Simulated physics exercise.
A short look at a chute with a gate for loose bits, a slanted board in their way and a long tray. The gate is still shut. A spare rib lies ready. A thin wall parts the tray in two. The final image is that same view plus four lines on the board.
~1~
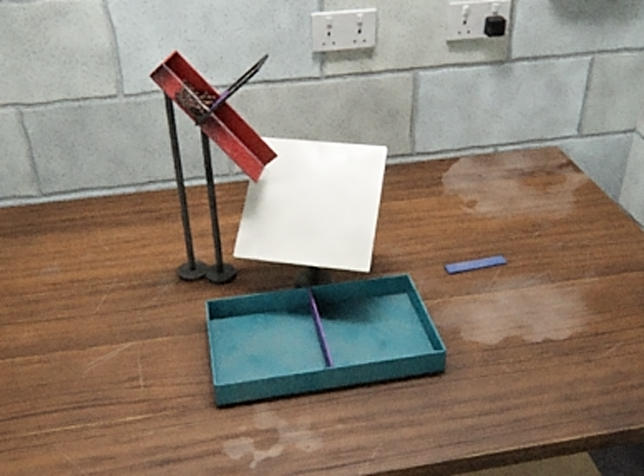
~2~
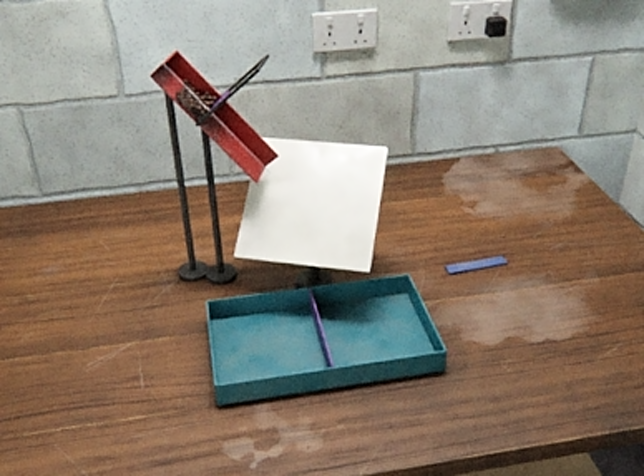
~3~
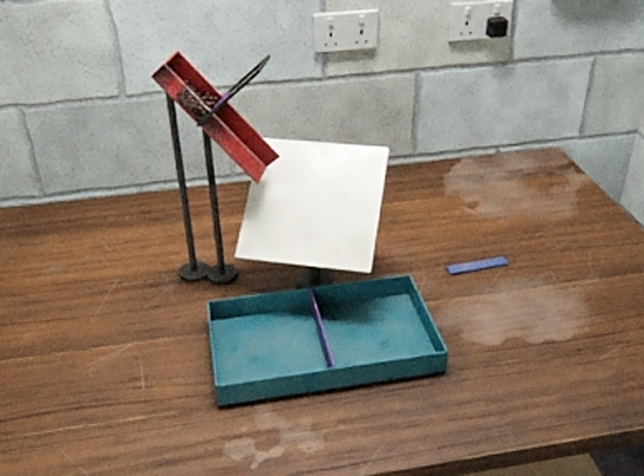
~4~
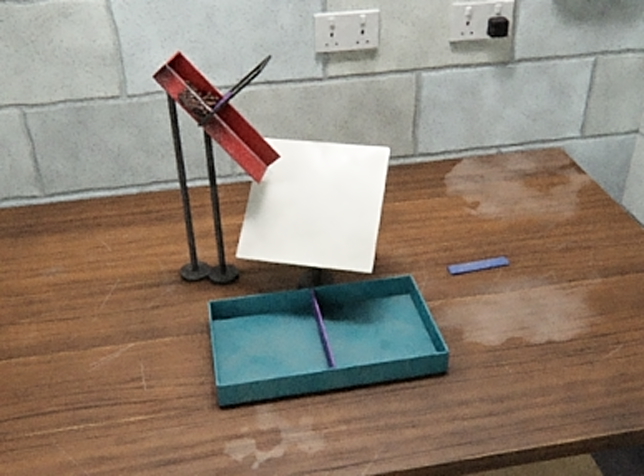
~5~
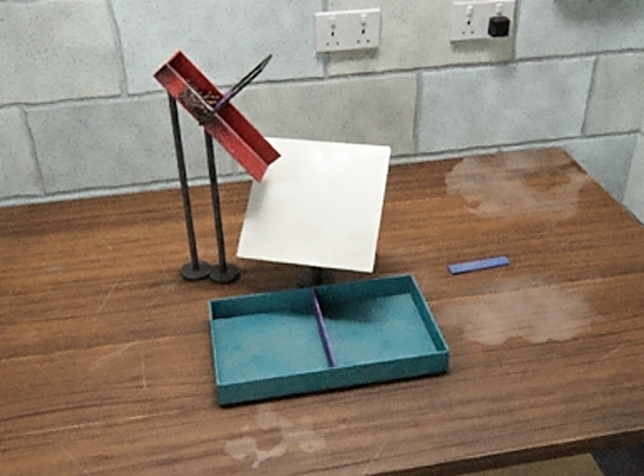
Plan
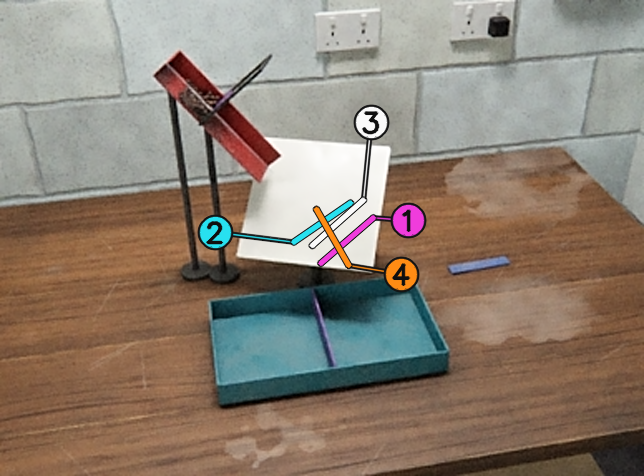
On a wooden table, a red chute, tilted white board and divided teal tray stay still.
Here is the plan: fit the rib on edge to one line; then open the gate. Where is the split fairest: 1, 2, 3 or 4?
Choose 4.
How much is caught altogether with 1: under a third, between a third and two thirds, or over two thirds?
Line 1 gives over two thirds.
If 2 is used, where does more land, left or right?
More lands on the left.
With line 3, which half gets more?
Left.
On the marked copy, line 1 from (373, 217) to (320, 263); line 2 from (350, 202) to (293, 242); line 3 from (363, 200) to (312, 245); line 4 from (316, 209) to (348, 265).
With 1, of what is caught, nearly all in the left half, a stray few in the right.
With 2, of what is caught, all in the left half, none in the right.
With 3, of what is caught, nearly all in the left half, a stray few in the right.
With 4, of what is caught, about half in the left half, about half in the right.
